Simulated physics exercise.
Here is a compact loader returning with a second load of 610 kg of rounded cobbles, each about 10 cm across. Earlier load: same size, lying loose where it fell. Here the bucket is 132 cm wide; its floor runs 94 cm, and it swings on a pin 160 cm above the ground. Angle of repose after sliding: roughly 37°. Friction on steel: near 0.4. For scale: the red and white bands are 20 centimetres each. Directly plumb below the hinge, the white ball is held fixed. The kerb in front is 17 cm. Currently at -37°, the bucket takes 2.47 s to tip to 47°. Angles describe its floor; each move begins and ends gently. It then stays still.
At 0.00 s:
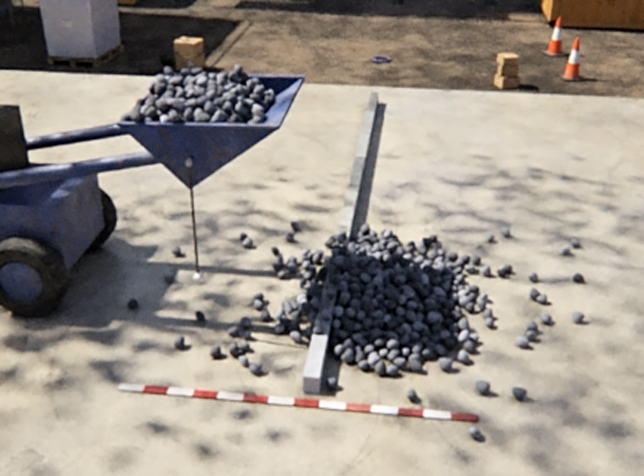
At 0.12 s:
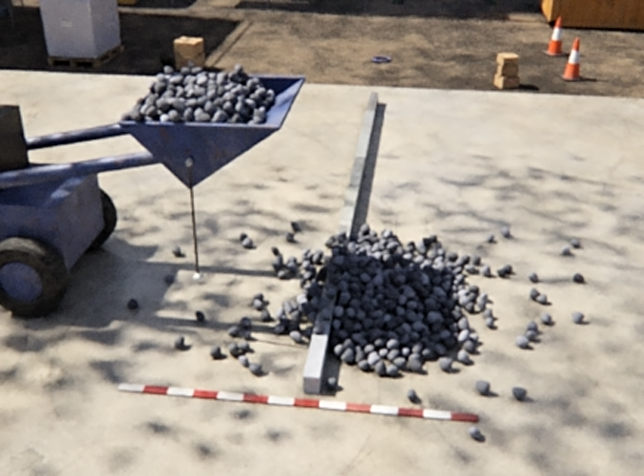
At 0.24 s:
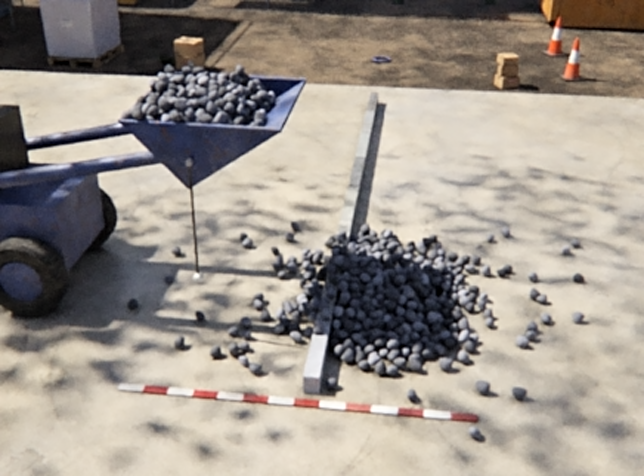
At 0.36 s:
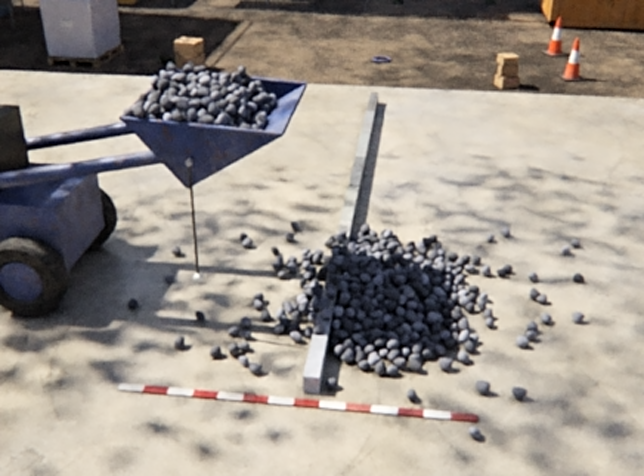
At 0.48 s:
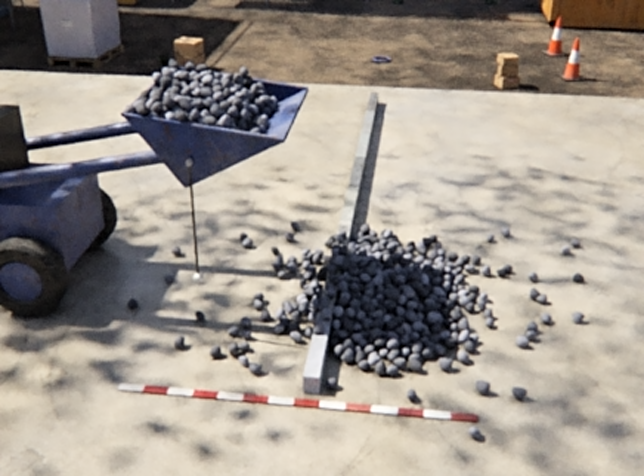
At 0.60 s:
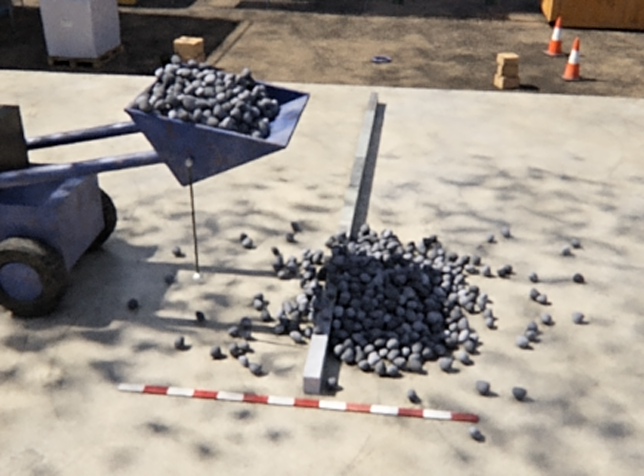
A blue bucket heaped with dark grey stones tilts slightly, its right-hand lip lowering a little.
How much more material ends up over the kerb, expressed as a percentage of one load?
About 22 per cent of a load more.
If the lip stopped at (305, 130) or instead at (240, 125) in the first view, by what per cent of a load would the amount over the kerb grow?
I'd guess close to 50 per cent first and close to 5 per cent second.
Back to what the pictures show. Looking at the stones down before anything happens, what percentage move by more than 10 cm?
The answer is about 5 per cent.
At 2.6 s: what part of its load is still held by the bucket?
Close to 0 per cent of the load.
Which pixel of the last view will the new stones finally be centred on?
The middle ends up near (307, 283).
After 1.9 s the floor is at 34°; in per cent of one load, 73 in the bucket, 43 on this side of the kerb, 85 over the kerb; the foremost stones are at (578, 292).
After 2.6 s the floor is at 47°; in per cent of one load, 0 in the bucket, 98 on this side of the kerb, 102 over the kerb; the foremost stones are at (578, 292).
After 2.9 s the floor is at 47°; in per cent of one load, 0 in the bucket, 95 on this side of the kerb, 106 over the kerb; the foremost stones are at (578, 292).
After 5.7 s the floor is at 47°; in per cent of one load, 0 in the bucket, 94 on this side of the kerb, 106 over the kerb; the foremost stones are at (578, 292). Net gain over the kerb, 22.
